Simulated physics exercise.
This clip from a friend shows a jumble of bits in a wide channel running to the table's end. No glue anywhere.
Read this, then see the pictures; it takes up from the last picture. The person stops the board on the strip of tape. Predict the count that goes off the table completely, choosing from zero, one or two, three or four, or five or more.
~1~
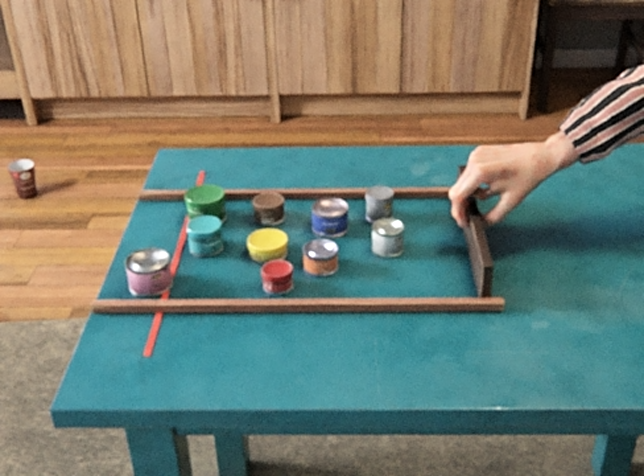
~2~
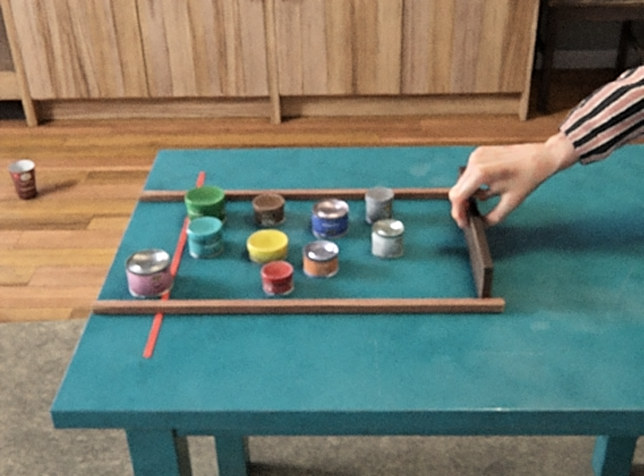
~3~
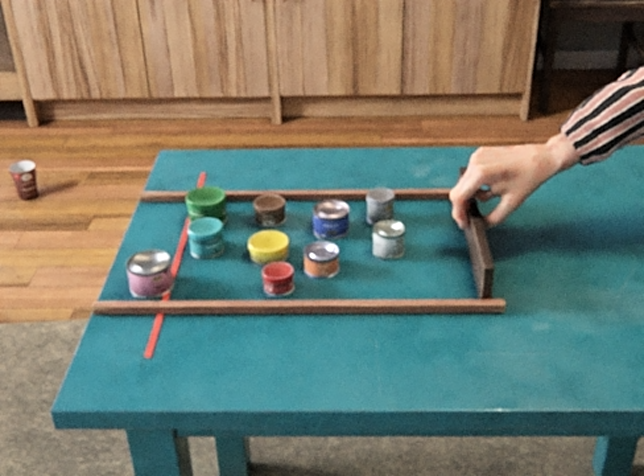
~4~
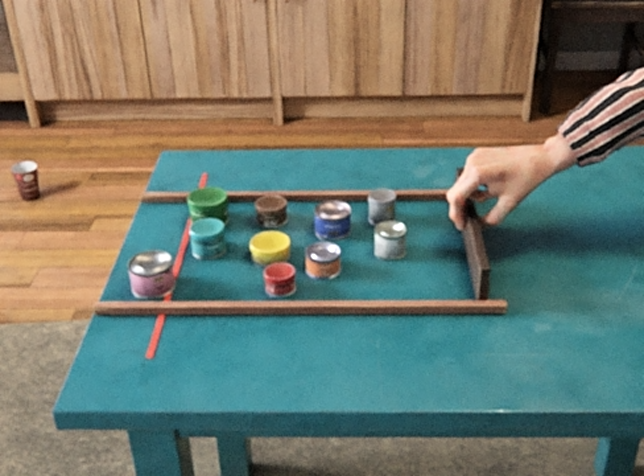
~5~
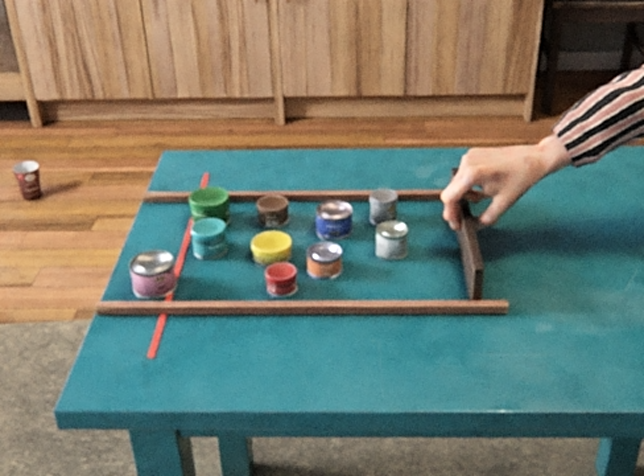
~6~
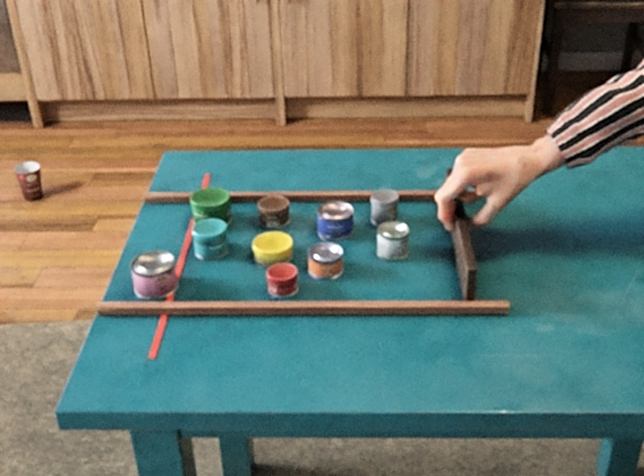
Pretty sure the pieces that leave the surface number one or two this time.
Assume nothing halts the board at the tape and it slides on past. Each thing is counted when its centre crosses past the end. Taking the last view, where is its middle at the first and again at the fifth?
(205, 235), later (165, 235).
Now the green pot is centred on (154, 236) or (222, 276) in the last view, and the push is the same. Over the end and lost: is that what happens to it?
First: Gone; second: Safe.
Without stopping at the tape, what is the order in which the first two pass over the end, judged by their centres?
Order: Green pot, turquoise pot.
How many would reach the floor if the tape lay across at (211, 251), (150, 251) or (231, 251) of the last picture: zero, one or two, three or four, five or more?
Place by place: None, then at least five, then zero.
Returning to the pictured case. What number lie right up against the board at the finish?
At rest, 5 are in contact.
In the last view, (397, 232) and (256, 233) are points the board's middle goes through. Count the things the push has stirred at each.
By the first moment it's 2, by the second it's 9.
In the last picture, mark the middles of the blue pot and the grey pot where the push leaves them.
(170, 226) and (180, 207).
Soon after, none off yet; pink pot at rest near (155, 275); green pot at rest near (211, 209); turquoise pot at rest near (211, 239).
Then, none off yet; pink pot at rest near (155, 275); green pot moved a little near (200, 209); turquoise pot moved a little near (195, 238).
By the end, the number that fall off is one or two; fallen, green pot.
